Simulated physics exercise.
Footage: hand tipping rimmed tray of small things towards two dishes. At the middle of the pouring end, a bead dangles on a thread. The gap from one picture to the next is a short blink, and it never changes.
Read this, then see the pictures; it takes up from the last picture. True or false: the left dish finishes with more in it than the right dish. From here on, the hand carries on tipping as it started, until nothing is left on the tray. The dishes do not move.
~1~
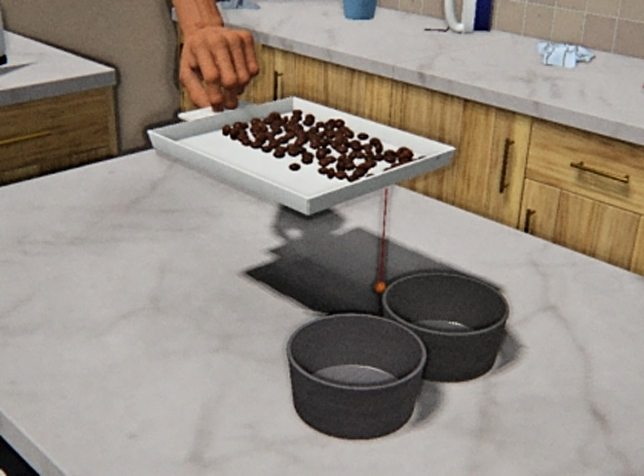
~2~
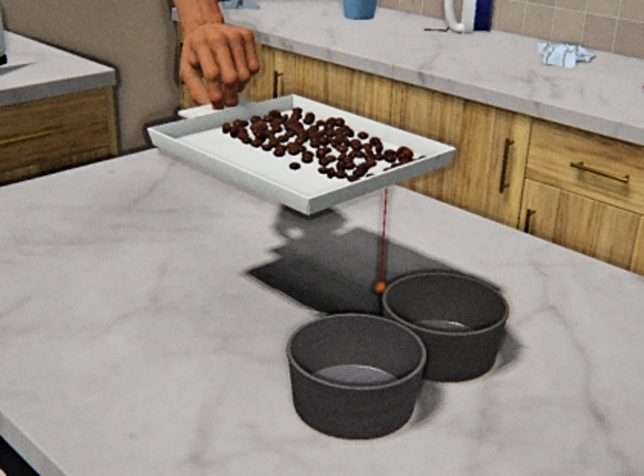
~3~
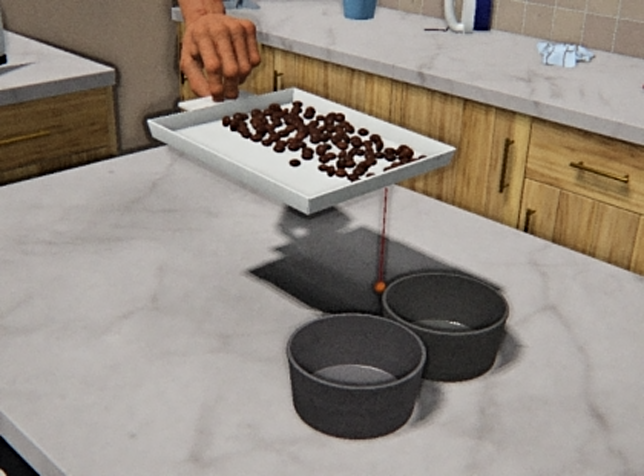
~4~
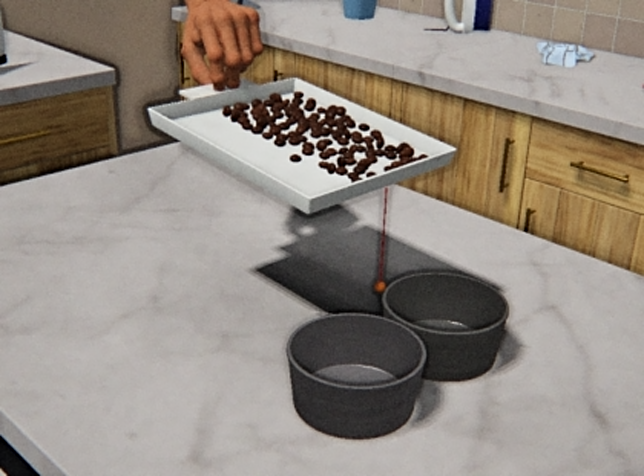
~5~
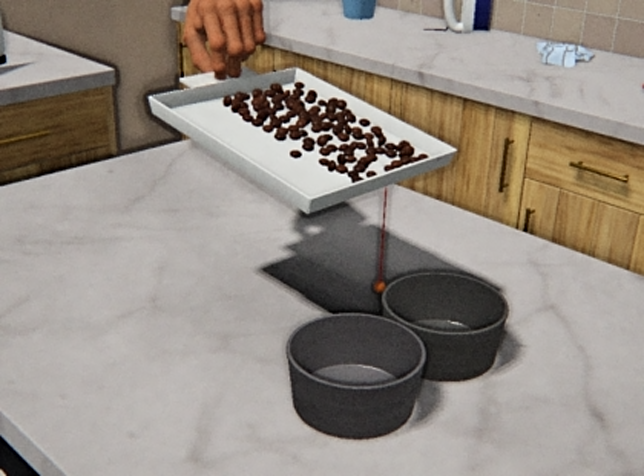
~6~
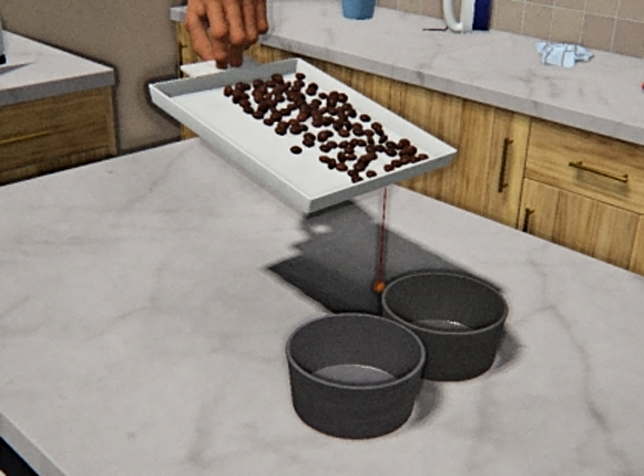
False; the right dish has more.
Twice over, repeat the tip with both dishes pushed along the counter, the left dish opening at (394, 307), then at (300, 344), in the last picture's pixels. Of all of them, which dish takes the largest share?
First place: The leftmost dish. Second place: The rightmost dish.
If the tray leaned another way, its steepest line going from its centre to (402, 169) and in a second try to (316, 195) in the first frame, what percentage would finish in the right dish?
Well, 60 percent for one and then 0 percent for the other.
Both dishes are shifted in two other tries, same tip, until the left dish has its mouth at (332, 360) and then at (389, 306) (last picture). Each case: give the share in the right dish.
70% for the first placement, 10% for the second.
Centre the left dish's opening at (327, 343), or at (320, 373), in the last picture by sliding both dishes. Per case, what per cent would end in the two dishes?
Result: 80 % and 70 %.
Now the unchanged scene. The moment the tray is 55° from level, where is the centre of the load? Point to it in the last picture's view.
The load's middle is around (390, 144).
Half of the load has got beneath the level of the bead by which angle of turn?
Angle reached: About 90°.
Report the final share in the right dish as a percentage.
It comes to around 70 percent.
Soon, tray tipped steeply; all on the tray.
A while on, tray tipped right over; about a third on the tray; a small part in the left dish; about half in the right dish; a small part outside both; a small part in the air.
Towards the end, tray tipped past a quarter turn; about a quarter in the left dish; about two thirds in the right dish; a small part outside both.
Finally, tray tipped past a quarter turn; about a quarter in the left dish; about two thirds in the right dish; a small part outside both.
